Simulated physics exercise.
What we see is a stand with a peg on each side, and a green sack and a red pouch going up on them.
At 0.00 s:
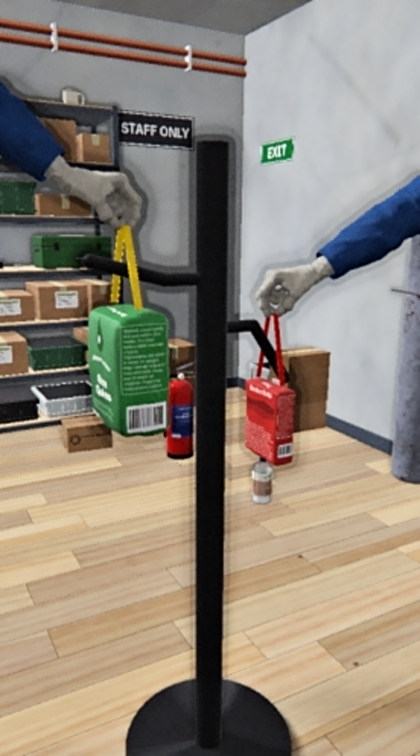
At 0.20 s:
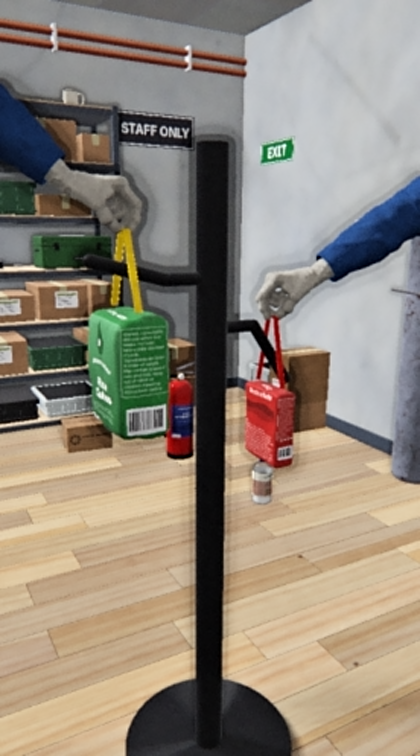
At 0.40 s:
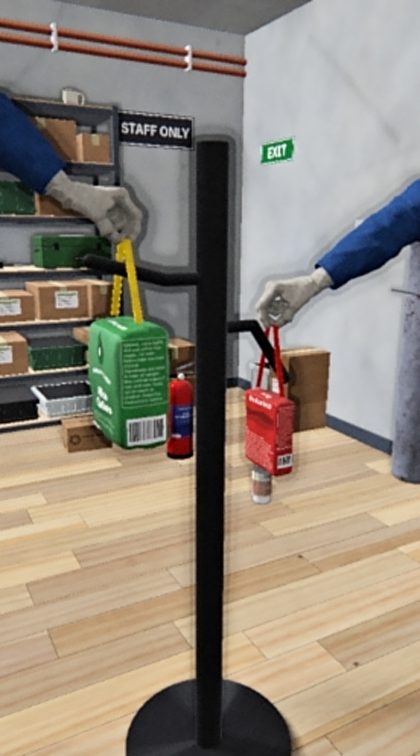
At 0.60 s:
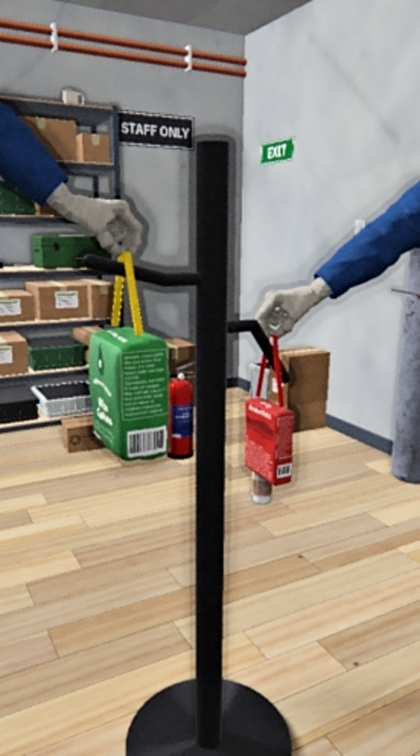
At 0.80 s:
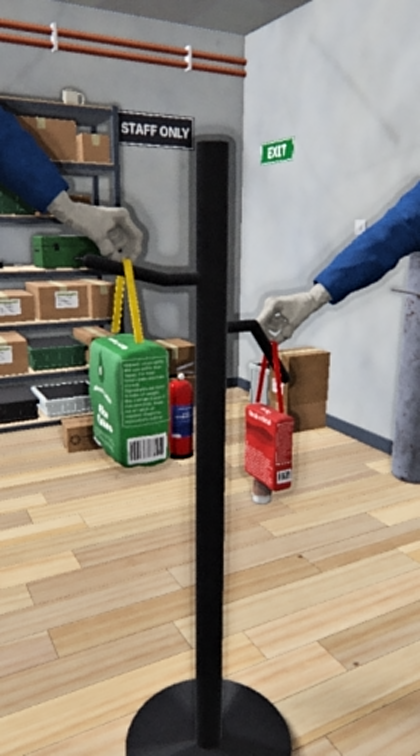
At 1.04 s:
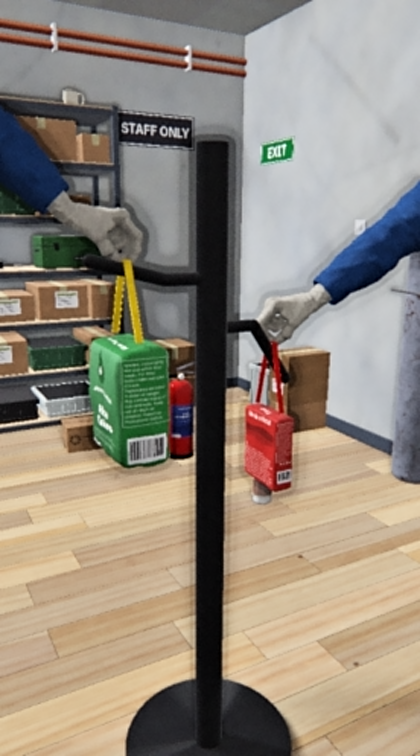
Two gloved hands held a green sack and a red pouch by their straps beside the pegs of a black stand, lowered both slightly, and then kept them nearly still.
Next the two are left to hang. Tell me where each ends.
The green sack stays hanging. The red pouch drops to the floor.
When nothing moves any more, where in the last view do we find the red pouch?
It ends at (219, 736).
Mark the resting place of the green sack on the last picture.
Close to (154, 404).
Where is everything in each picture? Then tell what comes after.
In the first frame, green sack (128, 369); red pouch (269, 421); left peg tip (90, 261); right peg tip (284, 378).
In the second frame, green sack (128, 371); red pouch (269, 423).
In the third frame, green sack (128, 381); red pouch (268, 431).
In the fourth frame, green sack (129, 392); red pouch (268, 440).
In the fifth frame, green sack (129, 399); red pouch (268, 446).
In the sixth frame, green sack (129, 399); red pouch (268, 446); left peg tip (90, 261), pointing up; right peg tip (284, 378), sloping steeply down.
After 1.36 s, green sack still up near (131, 402); red pouch falling near (264, 575).
After 1.62 s, green sack still up near (142, 403); red pouch on the floor near (237, 710).
In the end, green sack still up near (154, 405); red pouch on the floor near (219, 736). The green sack holds on and the red pouch comes down.
